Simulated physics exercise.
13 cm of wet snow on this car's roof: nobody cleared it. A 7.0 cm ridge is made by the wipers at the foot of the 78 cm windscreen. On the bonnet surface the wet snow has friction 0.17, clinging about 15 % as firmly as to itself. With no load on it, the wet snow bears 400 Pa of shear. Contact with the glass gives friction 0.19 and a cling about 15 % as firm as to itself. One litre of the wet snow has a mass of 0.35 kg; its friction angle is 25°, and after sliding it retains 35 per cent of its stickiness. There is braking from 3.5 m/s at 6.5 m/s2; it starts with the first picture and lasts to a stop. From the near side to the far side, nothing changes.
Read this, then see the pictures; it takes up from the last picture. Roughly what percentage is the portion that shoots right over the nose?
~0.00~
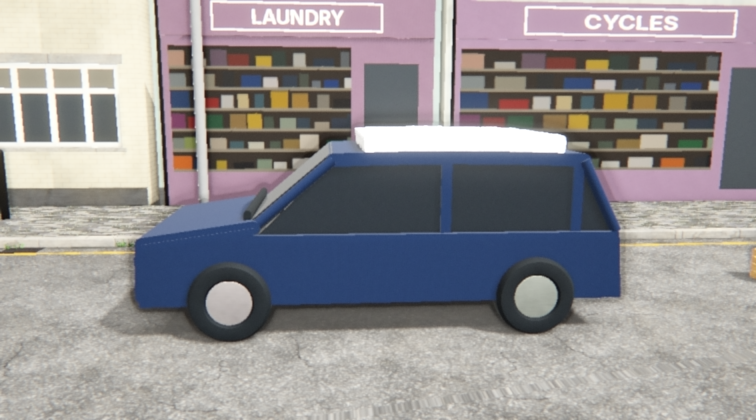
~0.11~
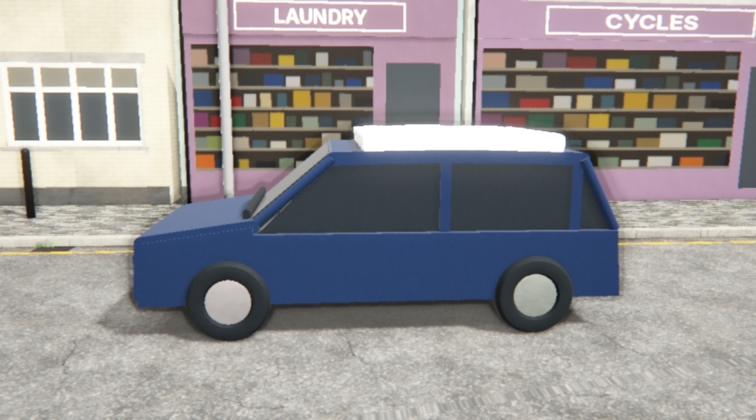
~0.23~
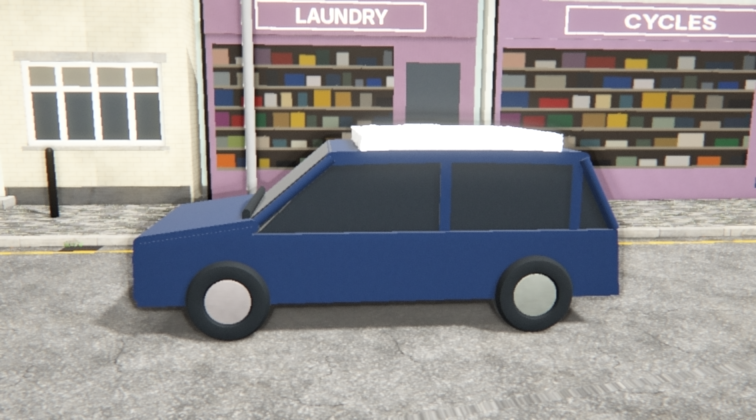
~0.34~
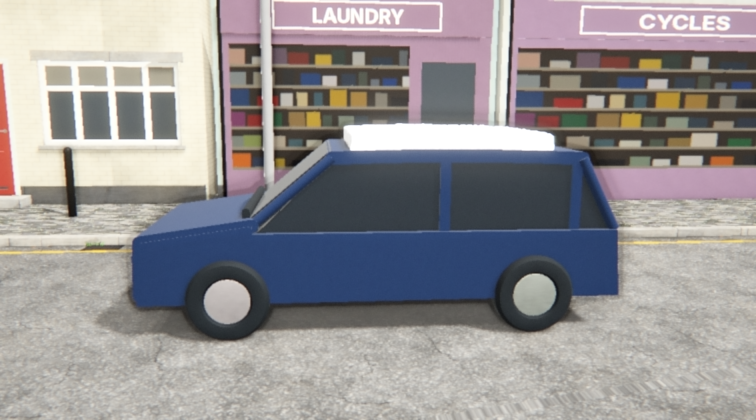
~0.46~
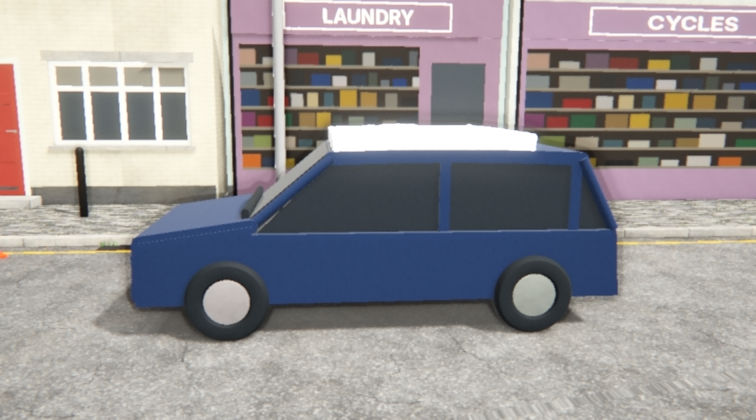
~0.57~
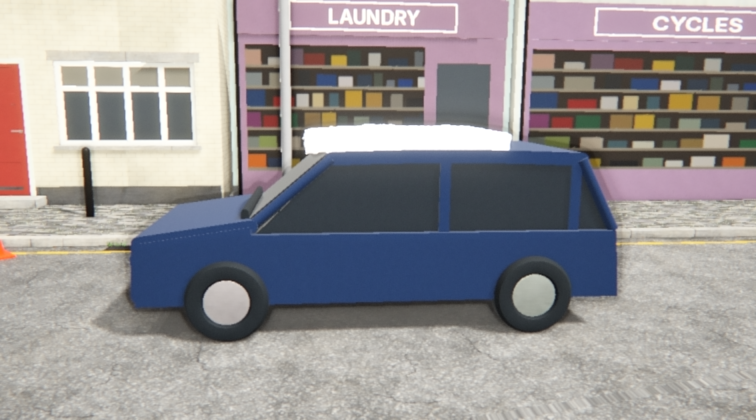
Expect some 97 %.
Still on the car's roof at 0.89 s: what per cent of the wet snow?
Around 40 percent at that moment.
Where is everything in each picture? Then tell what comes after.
In the first frame, leading edge of the wet snow at (364, 140).
In the second frame, leading edge of the wet snow at (363, 139).
In the third frame, leading edge of the wet snow at (361, 139), its middle shifted 1.7 cm.
In the fourth frame, leading edge of the wet snow at (352, 139), its middle shifted 8.3 cm.
In the fifth frame, leading edge of the wet snow at (333, 140), its middle shifted 22 cm.
In the sixth frame, leading edge of the wet snow at (305, 143), its middle shifted 42 cm, 11 % of it past the top of the windscreen, in one piece.
After 0.89 s, 38 % of the snow is on the roof, 40 % on the glass, 22 % on the bonnet and none has gone off the nose.
After 1.27 s, none of the snow is on the roof, 19 % on the glass, 73 % on the bonnet and 8 % has gone off the nose.
After 1.66 s, none of the snow is on the roof, 1 % on the glass, 46 % on the bonnet and 52 % has gone off the nose.
After 2.04 s, none of the snow is on the roof, 1 % on the glass, 11 % on the bonnet and 88 % has gone off the nose.
After 2.40 s, at the end, none of the snow is on the roof, 1 % on the glass, 2 % on the bonnet and 97 % has gone off the nose.
